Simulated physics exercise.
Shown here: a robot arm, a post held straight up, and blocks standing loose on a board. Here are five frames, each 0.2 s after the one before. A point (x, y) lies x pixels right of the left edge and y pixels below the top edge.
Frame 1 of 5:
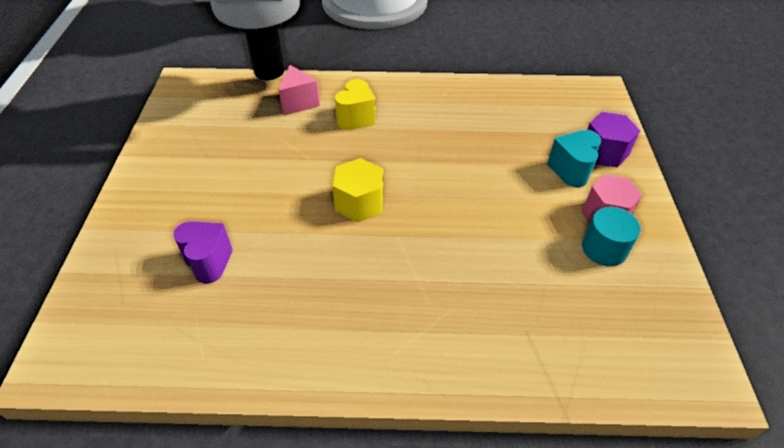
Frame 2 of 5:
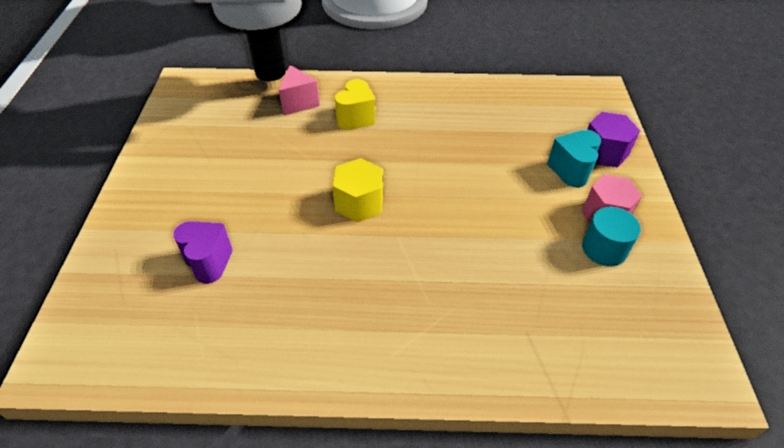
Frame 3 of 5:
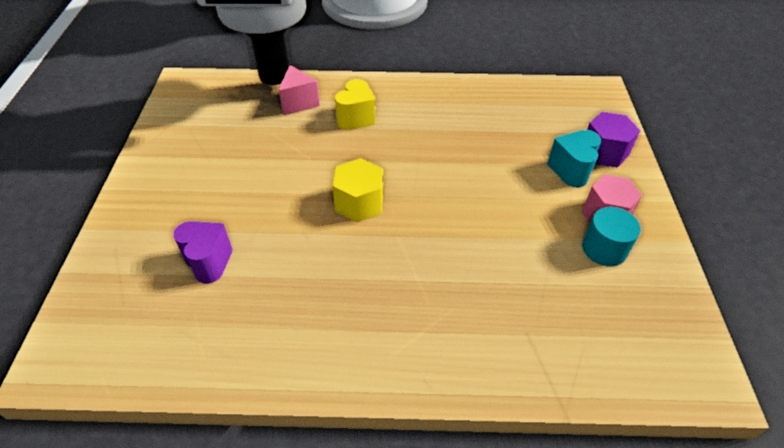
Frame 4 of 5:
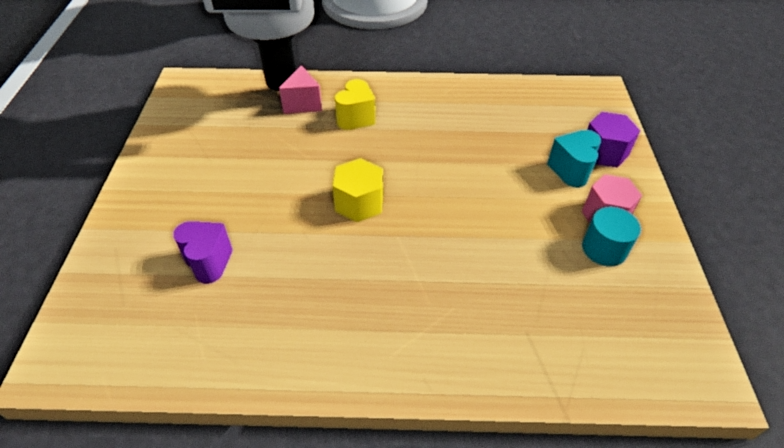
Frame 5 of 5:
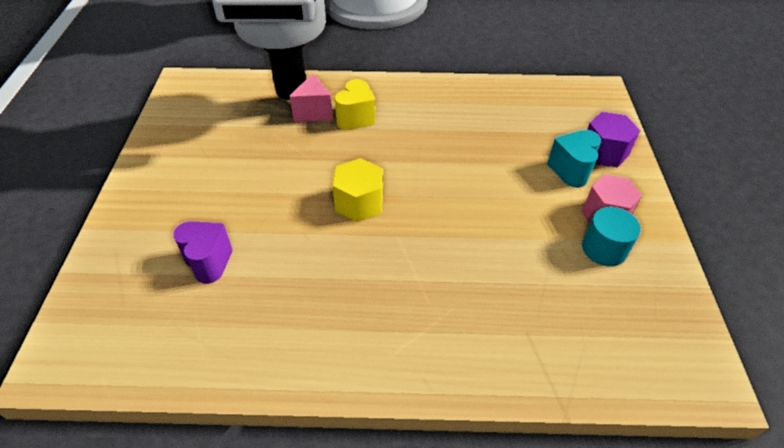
A robot arm holding a black post upright stands at the far edge of a pale wooden board, seen from above by a still camera. A pink triangular block and yellow heart sit near it, a yellow hexagon mid-board, a purple heart at left, and teal, purple and pink blocks at right. The post edges right and nearer, then pushes the pink block slightly toward the unmoving yellow heart.
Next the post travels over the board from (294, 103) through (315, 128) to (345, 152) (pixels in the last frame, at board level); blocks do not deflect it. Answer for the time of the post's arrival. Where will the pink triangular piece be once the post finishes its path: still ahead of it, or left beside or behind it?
The post still pushes it.
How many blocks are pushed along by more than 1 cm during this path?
By the end, one block will have moved.
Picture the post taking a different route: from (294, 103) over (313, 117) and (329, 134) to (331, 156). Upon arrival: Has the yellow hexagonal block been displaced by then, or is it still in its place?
The yellow hexagonal block does not move.
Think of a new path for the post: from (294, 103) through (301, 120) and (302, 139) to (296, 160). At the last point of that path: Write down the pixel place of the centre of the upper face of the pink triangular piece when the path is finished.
Final place: (329, 109).
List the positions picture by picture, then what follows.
Lower end of the post at (269, 72), tops of blocks, pink triangular piece at (295, 78), yellow heart block at (355, 92), yellow hexagonal block at (358, 177), in the first frame.
Post at (271, 74), blocks as before, in the second frame.
Post at (275, 77), blocks as before, in the third frame.
Post at (282, 83), pink triangular piece at (300, 79), in the fourth frame.
Post at (292, 91), pink triangular piece at (311, 87), yellow heart block at (355, 92), yellow hexagonal block at (358, 177), in the fifth frame.
The first path, step by step. One third of the way, post at (306, 108); pink triangular piece at (326, 105).
Two thirds of the way, post at (321, 125); pink triangular piece at (346, 120); yellow heart block at (358, 93).
At the end, post at (344, 140); pink triangular piece at (370, 136); yellow heart block at (358, 93); yellow hexagonal block not moved.
